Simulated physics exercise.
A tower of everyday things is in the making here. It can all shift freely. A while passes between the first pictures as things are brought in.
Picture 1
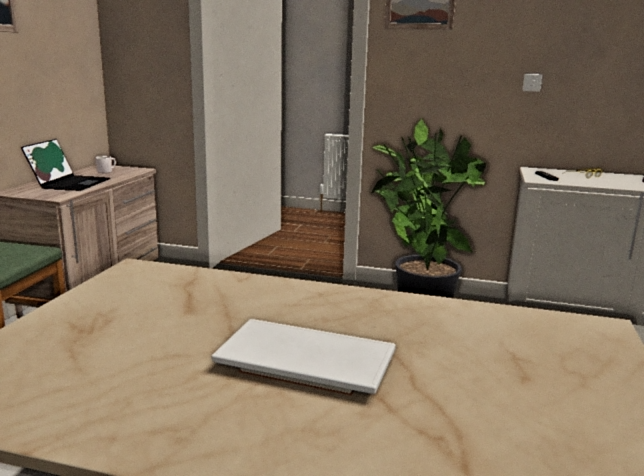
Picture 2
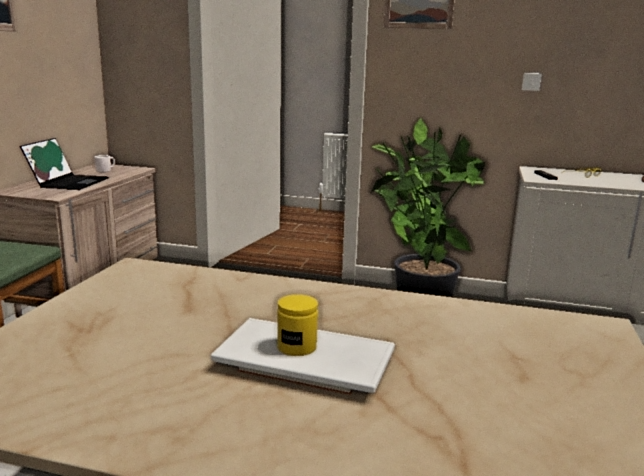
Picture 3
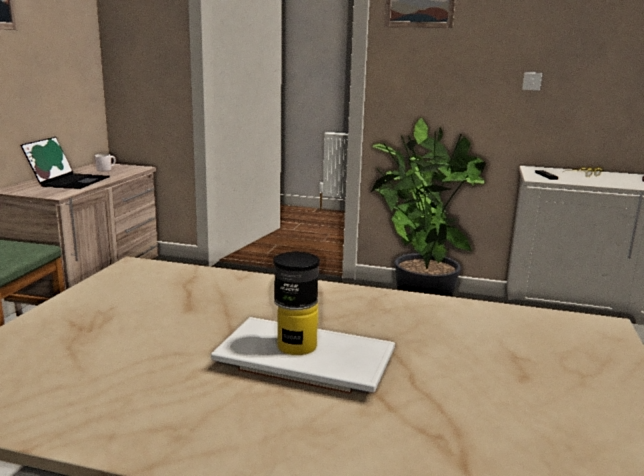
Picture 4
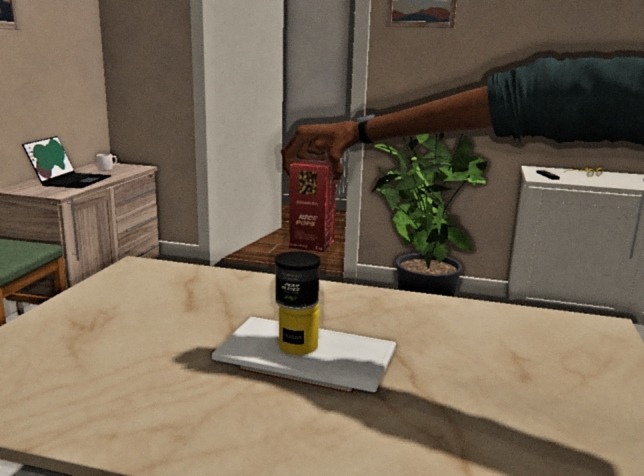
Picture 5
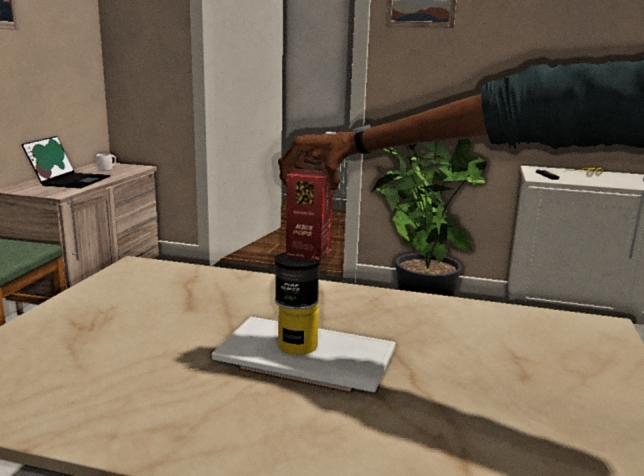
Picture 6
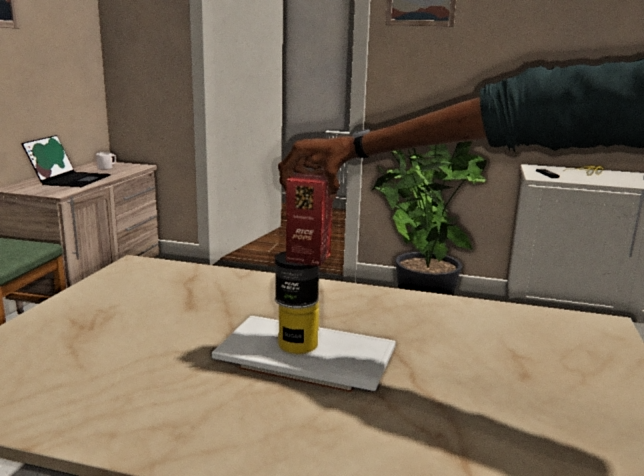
A yellow jar appeared on a white board on the table, then a black pot on top of it, and a hand lowered a red carton onto the pot and kept hold of it.
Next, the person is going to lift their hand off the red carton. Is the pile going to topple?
No, it stays put.
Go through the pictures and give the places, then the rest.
In the first frame, the last thing is not in view yet.
In the second frame, the last thing is not in view yet; yellow jar (297, 325).
In the third frame, the last thing is not in view yet; black pot (296, 280).
The fourth frame shows still above its spot; red carton (313, 204); yellow jar (299, 324).
The fifth frame shows still above its spot; red carton (310, 214); black pot (297, 280).
The sixth frame shows set down, still held; red carton (310, 219); yellow jar (299, 322).
Then, 0.30 s past the last view, nothing moves.
Then, 1.10 s past the last view, red carton resting near (309, 219).
Finally, all 5 still in place. Final places as the last picture's camera would see them, red carton near (309, 219). The pile keeps its balance.
